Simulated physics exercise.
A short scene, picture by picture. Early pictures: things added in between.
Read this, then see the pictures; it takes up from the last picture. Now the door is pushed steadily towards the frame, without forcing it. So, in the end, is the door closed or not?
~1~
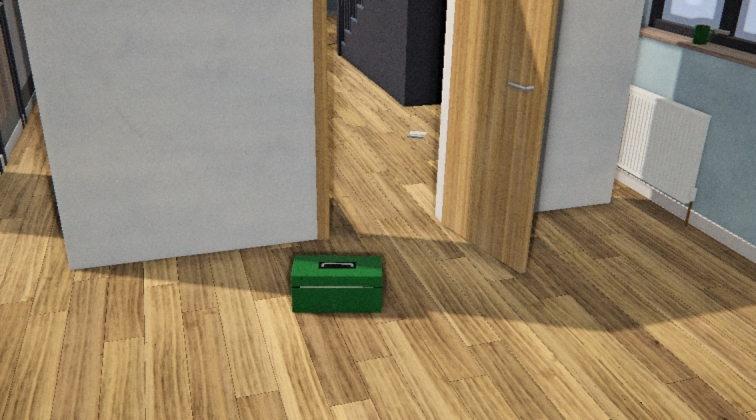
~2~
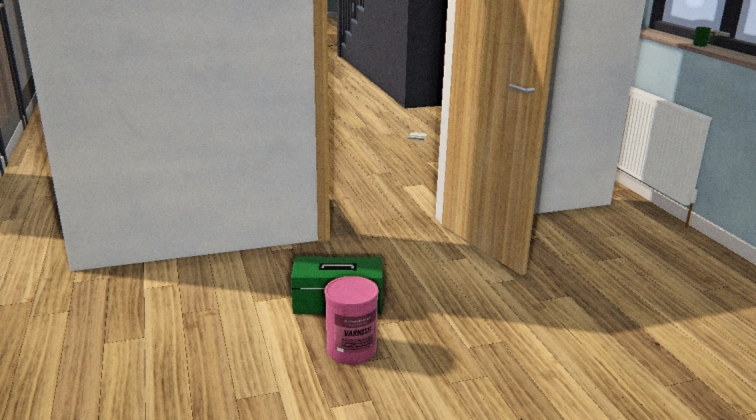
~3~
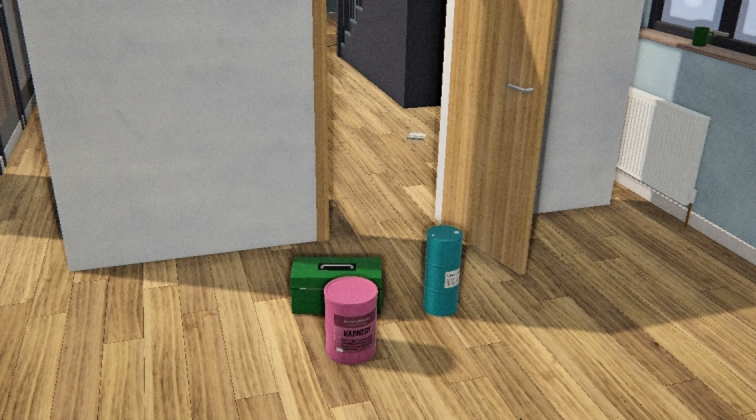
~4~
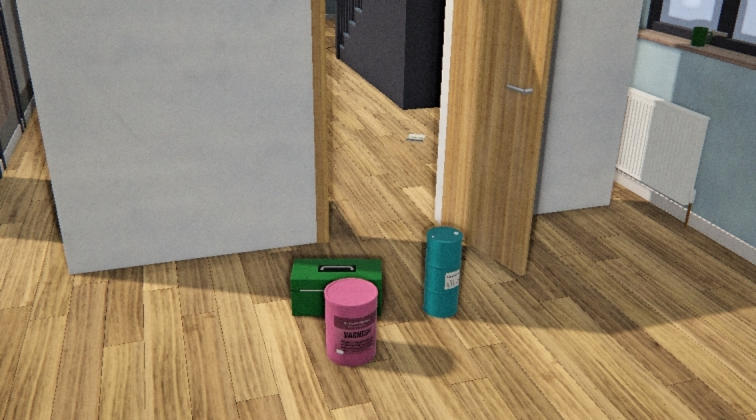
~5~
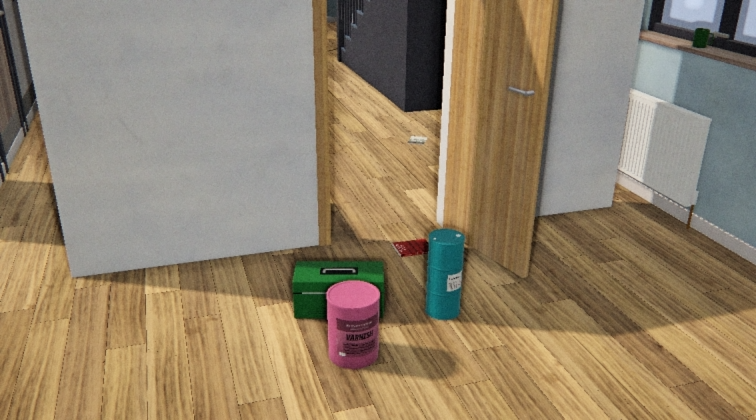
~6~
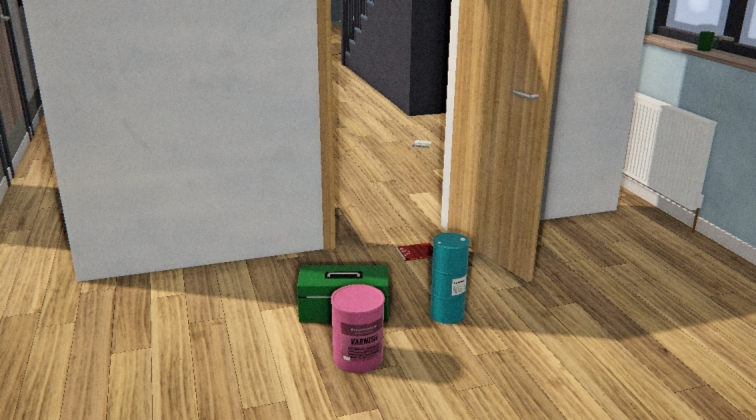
In the end it is closed.
Then, 1.00 s later than the last frame, door at 70°.
Then, 1.70 s later than the last frame, door at 31°.
When it is over, door at 0°; all 4 as before. End places, in pixels of the last picture, red book near (418, 252).
